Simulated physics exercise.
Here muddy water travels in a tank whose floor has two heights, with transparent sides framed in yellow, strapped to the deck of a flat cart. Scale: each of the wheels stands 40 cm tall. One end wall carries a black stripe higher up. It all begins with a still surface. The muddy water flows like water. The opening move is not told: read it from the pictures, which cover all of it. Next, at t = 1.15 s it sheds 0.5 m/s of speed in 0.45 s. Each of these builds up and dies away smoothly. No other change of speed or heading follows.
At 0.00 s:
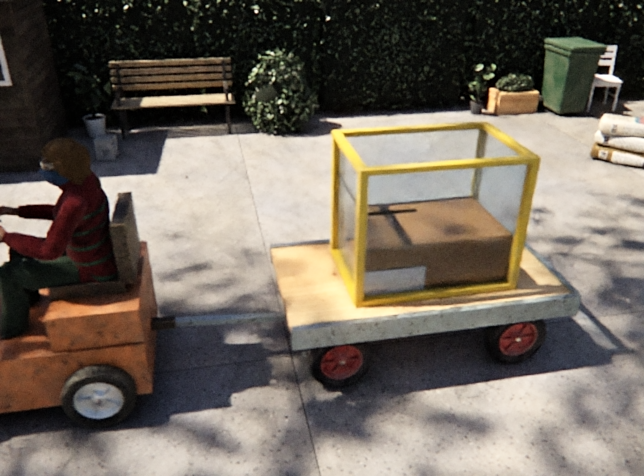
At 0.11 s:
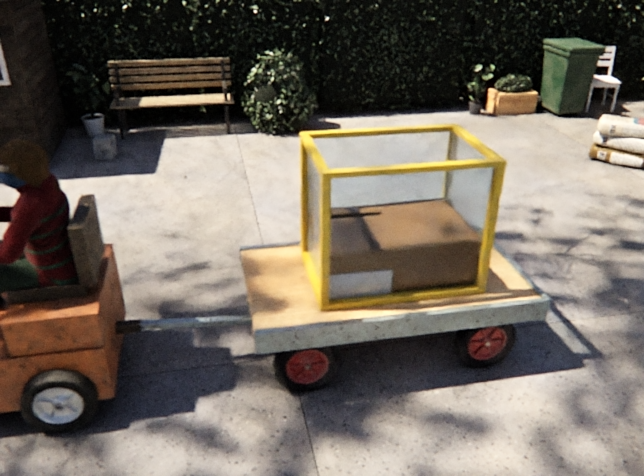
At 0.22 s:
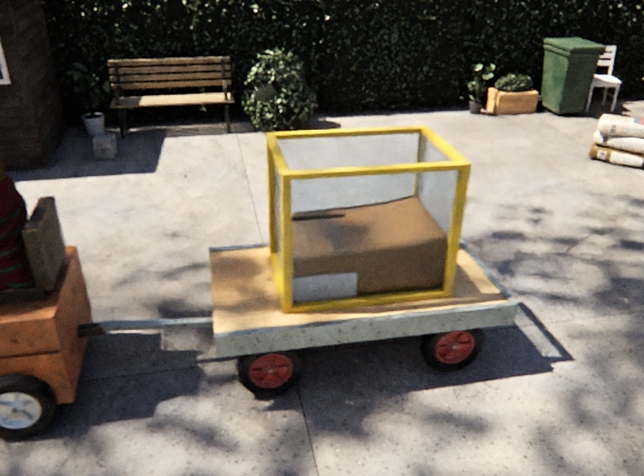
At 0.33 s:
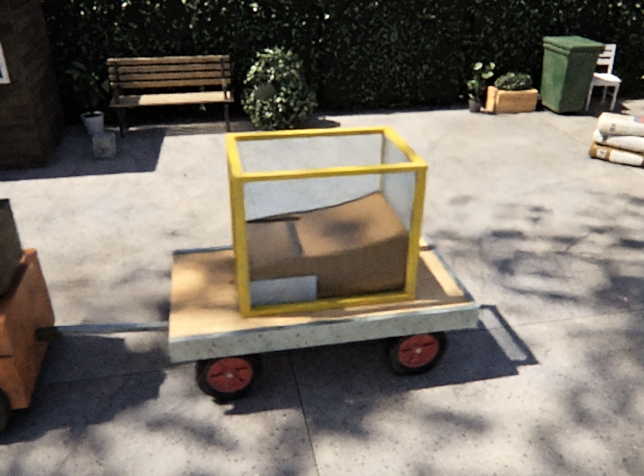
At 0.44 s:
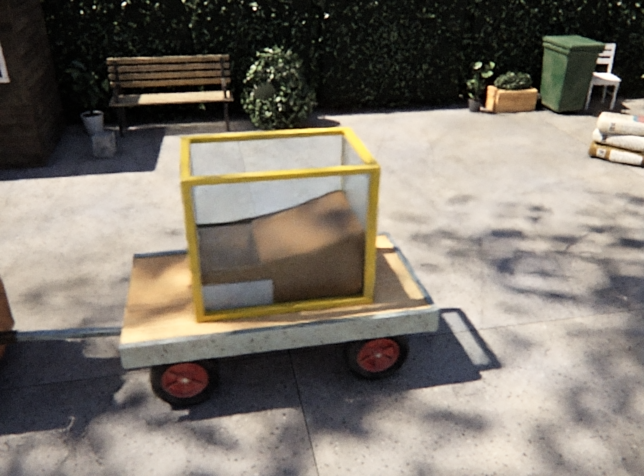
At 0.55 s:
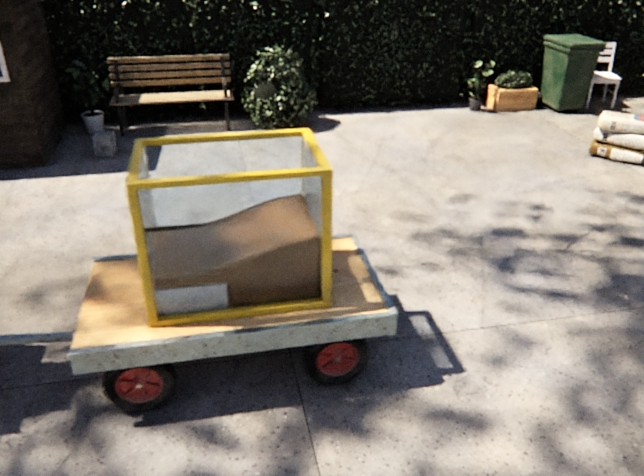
In a paved yard, a cart is towed left as muddy water heaps toward the tank's back.
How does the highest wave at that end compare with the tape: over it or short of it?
At that wall the muddy water falls short.
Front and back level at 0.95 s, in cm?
Front 32 cm, back 32 cm.
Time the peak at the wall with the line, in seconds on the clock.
Near 1.2 s.
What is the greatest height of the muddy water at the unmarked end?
It peaks near 45 cm.
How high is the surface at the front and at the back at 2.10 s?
Front 32 cm, back 44 cm.
By 0.95 s it stands 32 cm high behind and 32 cm in front; all of it is still inside.
By 1.50 s it stands 23 cm high behind and 40 cm in front; all of it is still inside.
By 2.10 s it stands 44 cm high behind and 31 cm in front; all of it is still inside.
By 4.59 s the waves are smaller; the highest at the front wall was 53 cm, at 1.20 s, against a line at 56 cm.
